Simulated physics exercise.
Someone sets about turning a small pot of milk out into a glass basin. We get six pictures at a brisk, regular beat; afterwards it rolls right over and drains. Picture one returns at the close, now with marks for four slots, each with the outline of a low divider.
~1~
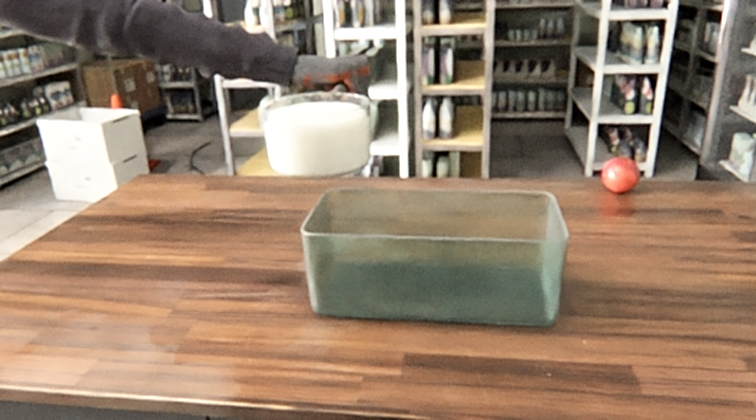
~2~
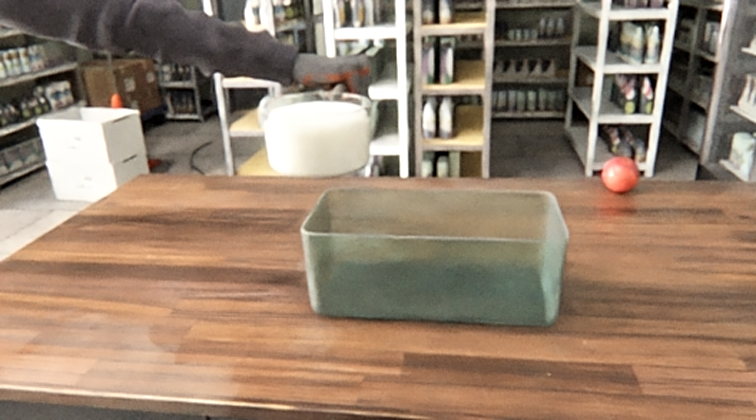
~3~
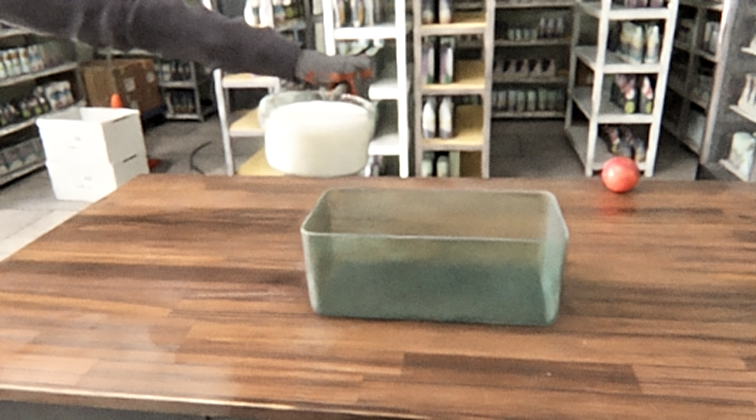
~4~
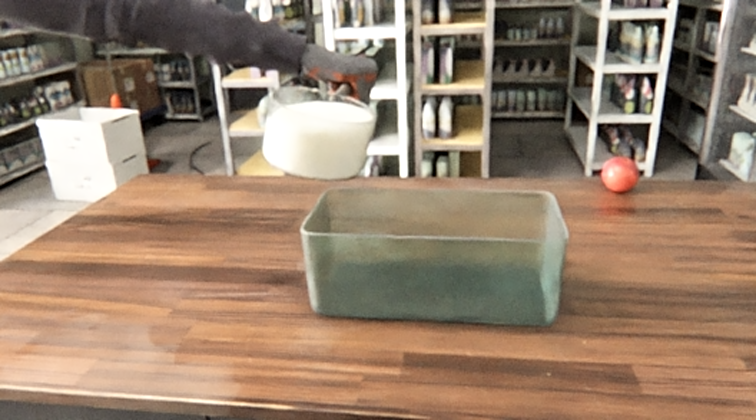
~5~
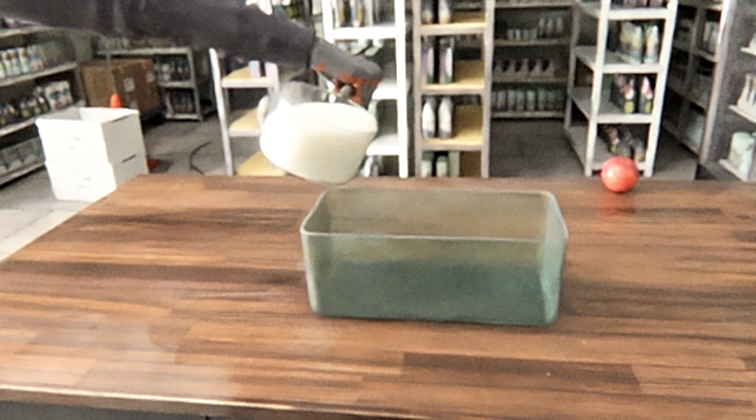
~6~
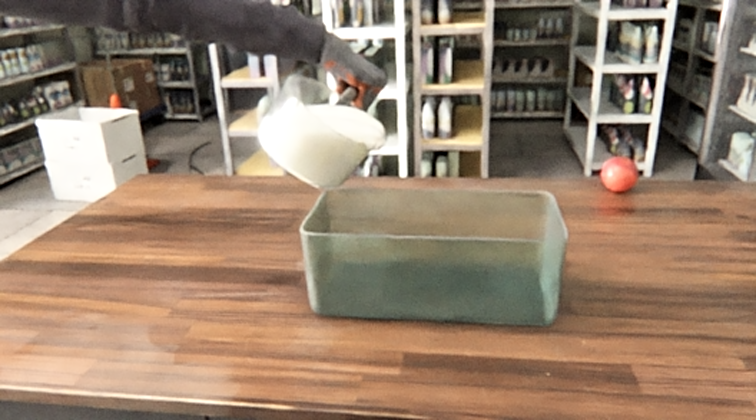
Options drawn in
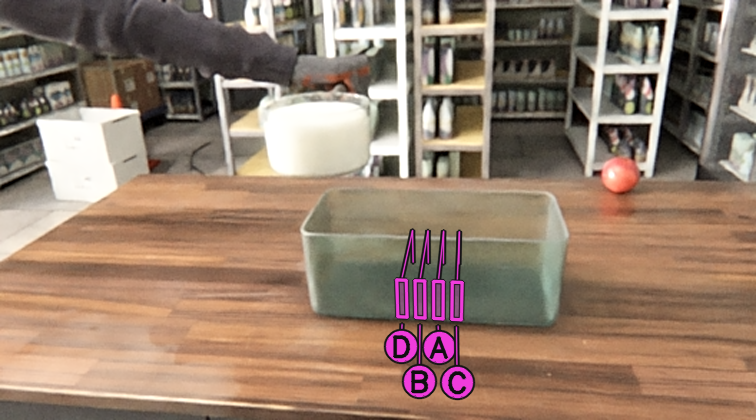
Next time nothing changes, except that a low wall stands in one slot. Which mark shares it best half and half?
D beats the others.
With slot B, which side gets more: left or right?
The left one.
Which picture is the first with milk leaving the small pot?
Picture 5.
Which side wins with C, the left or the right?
The left one.
On the marked copy, A at (438, 325); B at (420, 324); C at (456, 326); D at (402, 324).
Choosing A, about 90 % ends left of the wall and 7 % right of it; 3 % is lost outside.
Choosing B, about 74 % ends left of the wall and 24 % right of it.
Choosing C, about 87 % ends left of the wall and 10 % right of it; 3 % is lost outside.
Choosing D, about 50 % ends left of the wall and 49 % right of it.
